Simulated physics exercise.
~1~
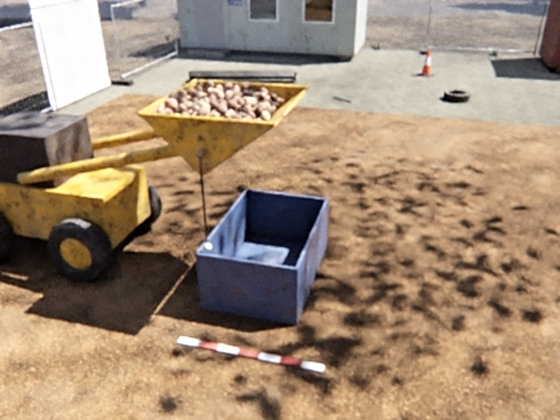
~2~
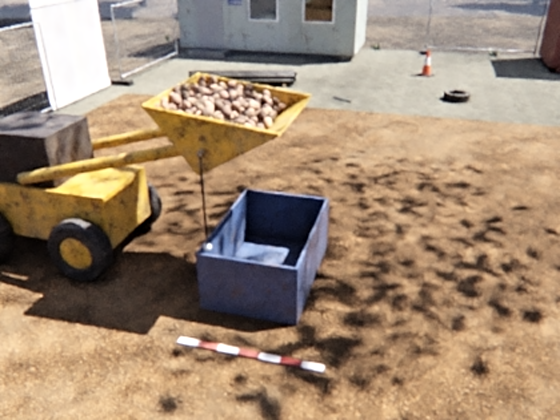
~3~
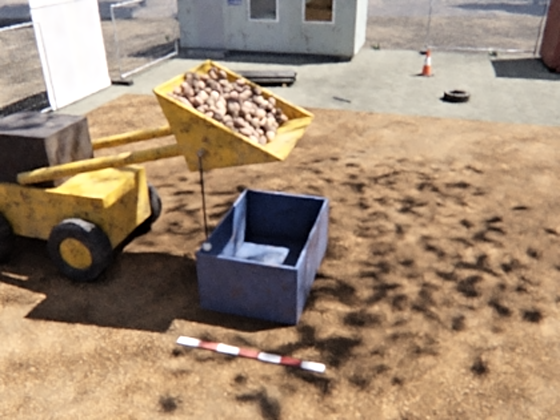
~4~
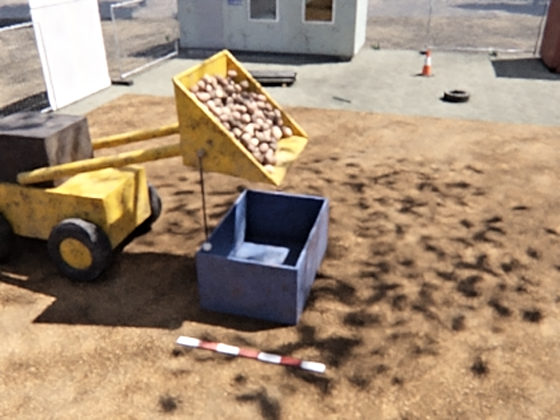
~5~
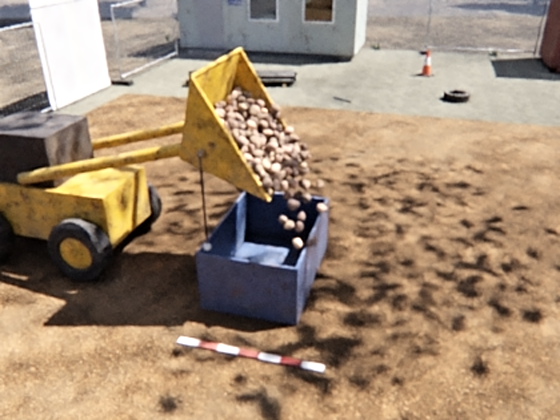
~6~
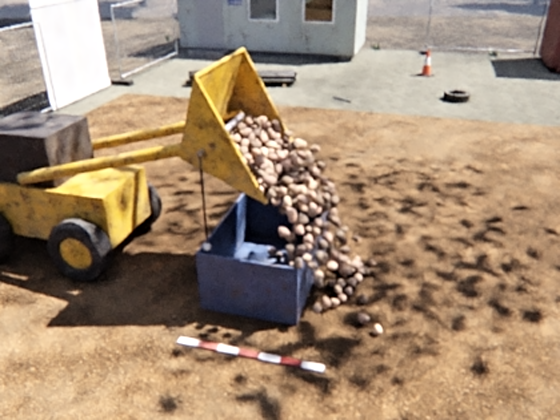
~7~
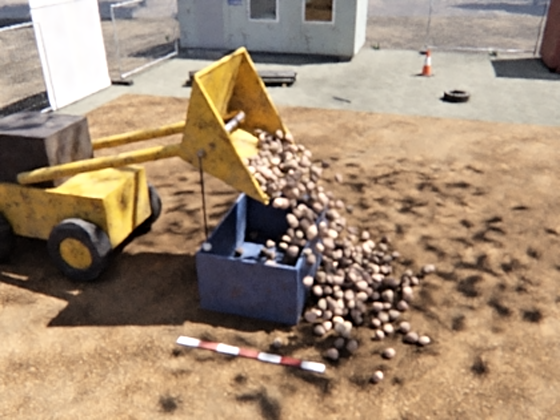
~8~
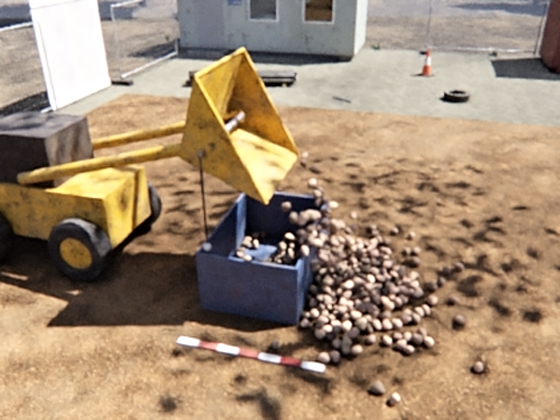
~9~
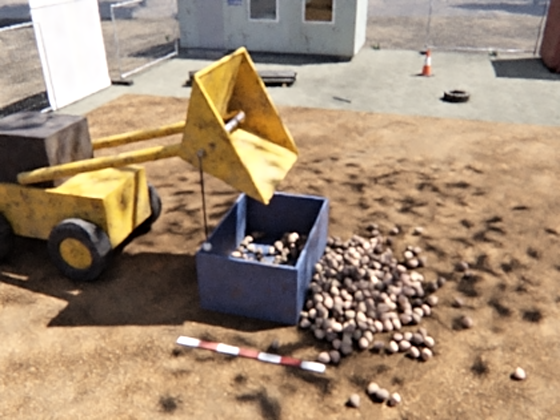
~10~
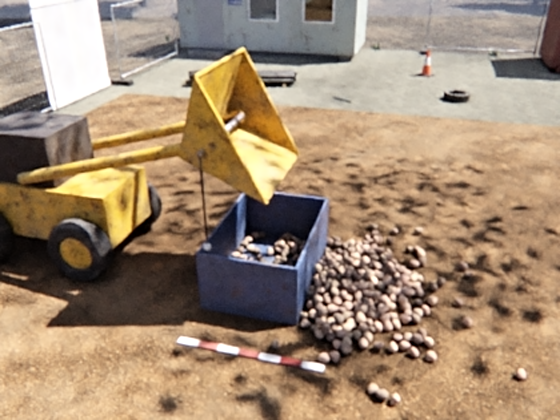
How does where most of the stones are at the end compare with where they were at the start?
At the start the stones were all piled in the loader's raised yellow bucket, but by the end most of them lay lower and farther right, in a heap on the dirt beside the blue bin.
A yellow loader tipped its raised bucket of stones over a blue bin, and they poured out in a rush, with some landing inside but most spilling over the right side, ending in a heap on the dirt beside it as the bucket hung empty.
